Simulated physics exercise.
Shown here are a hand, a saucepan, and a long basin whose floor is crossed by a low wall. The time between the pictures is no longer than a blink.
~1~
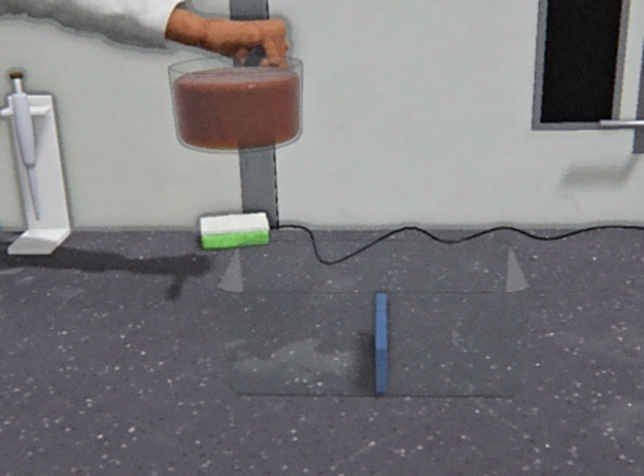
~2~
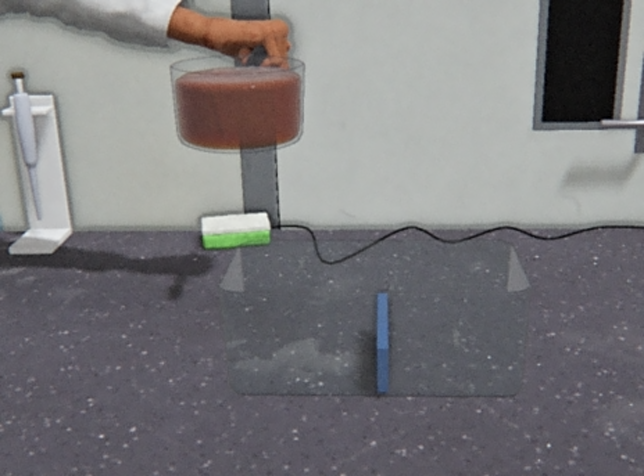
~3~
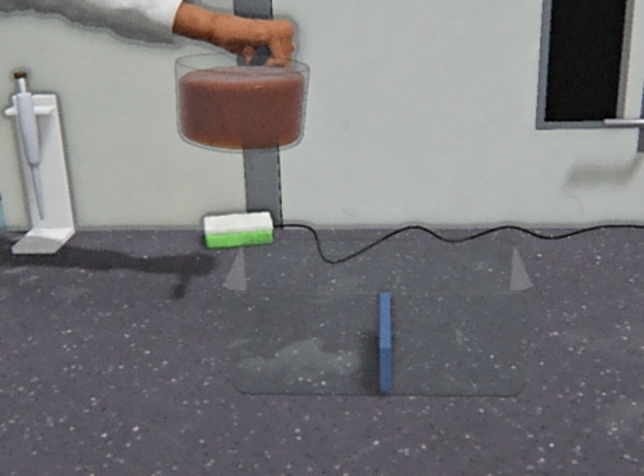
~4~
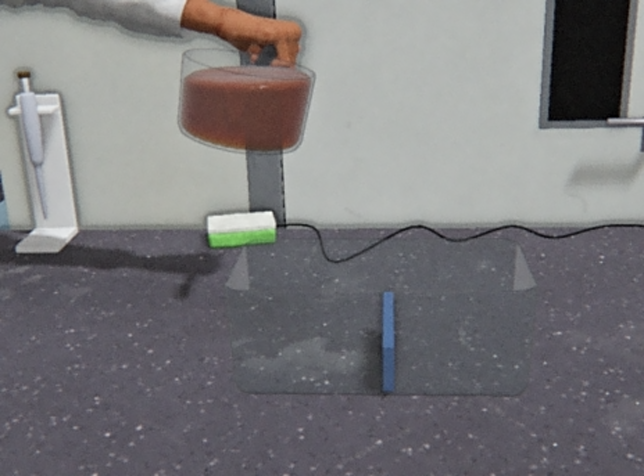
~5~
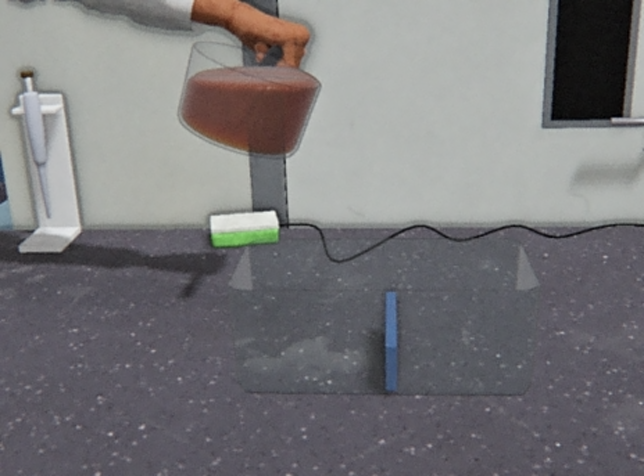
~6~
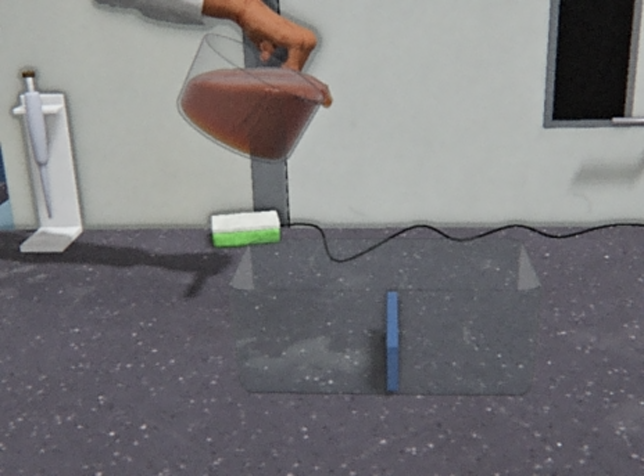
A hand in a white sleeve holds a clear round container of reddish-brown tea at the upper left, above a speckled dark grey surface seen from slightly above, against a pale wall. Below sit a transparent long basin with a low blue wall across its floor, a green-and-white block, a black cord and a pipette on a white stand. The hand tilts the container rightward, slowly then faster, and the tea reaches its lowered rim, while the view drifts slightly left.
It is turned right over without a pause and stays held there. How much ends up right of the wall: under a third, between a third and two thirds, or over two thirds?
Well, the amount right of the wall reaches a third without passing two thirds.
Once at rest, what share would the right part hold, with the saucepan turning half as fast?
About 60 per cent.
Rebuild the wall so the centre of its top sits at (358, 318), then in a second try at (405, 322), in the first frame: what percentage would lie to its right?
In order, 75 and 15 in a hundred.
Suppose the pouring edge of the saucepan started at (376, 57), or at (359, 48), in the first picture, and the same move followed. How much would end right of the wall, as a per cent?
In turn 90 % and 95 %.
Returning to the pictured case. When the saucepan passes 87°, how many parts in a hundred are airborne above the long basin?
Close to 45 in a hundred.
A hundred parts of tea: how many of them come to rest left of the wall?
Close to 50 per cent.
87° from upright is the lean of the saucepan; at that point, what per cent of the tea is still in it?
Near 35 percent is still in there.
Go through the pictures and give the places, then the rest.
In the first frame, it leans 0°; its right rim is at (301, 65); the tea meets the walls at (176, 77) and (300, 75); the long basin's rim runs from (228, 267) to (520, 266); the wall's top is at (381, 320).
In the second frame, it leans 1°; its right rim is at (303, 67); the tea meets the walls at (178, 77) and (301, 75).
In the third frame, it leans 5°; its right rim is at (308, 71); the tea meets the walls at (183, 74) and (306, 76).
In the fourth frame, it leans 12°; its right rim is at (314, 78); the tea meets the walls at (187, 75) and (311, 76).
In the fifth frame, it leans 20°; its right rim is at (319, 88); the tea meets the walls at (190, 79) and (321, 82); 1 per cent is over the edge.
In the sixth frame, it leans 30°; its right rim is at (322, 101); the tea meets the walls at (189, 79) and (323, 90); 4 per cent is over the edge.
A moment on, the saucepan is tipped on its side and 36 per cent is still to pour, 5 is left of the wall and 15 right of it.
Next, the saucepan is tipped right over and 8 per cent is still to pour, 33 is left of the wall and 48 right of it.
Then the saucepan is tipped right over and 1 per cent is still to pour, 47 is left of the wall and 48 right of it.
Later the saucepan is tipped right over and 0 per cent is still to pour, 50 is left of the wall and 48 right of it.
At rest 50 per cent lies left of the wall, 48 right of it and 2 outside.
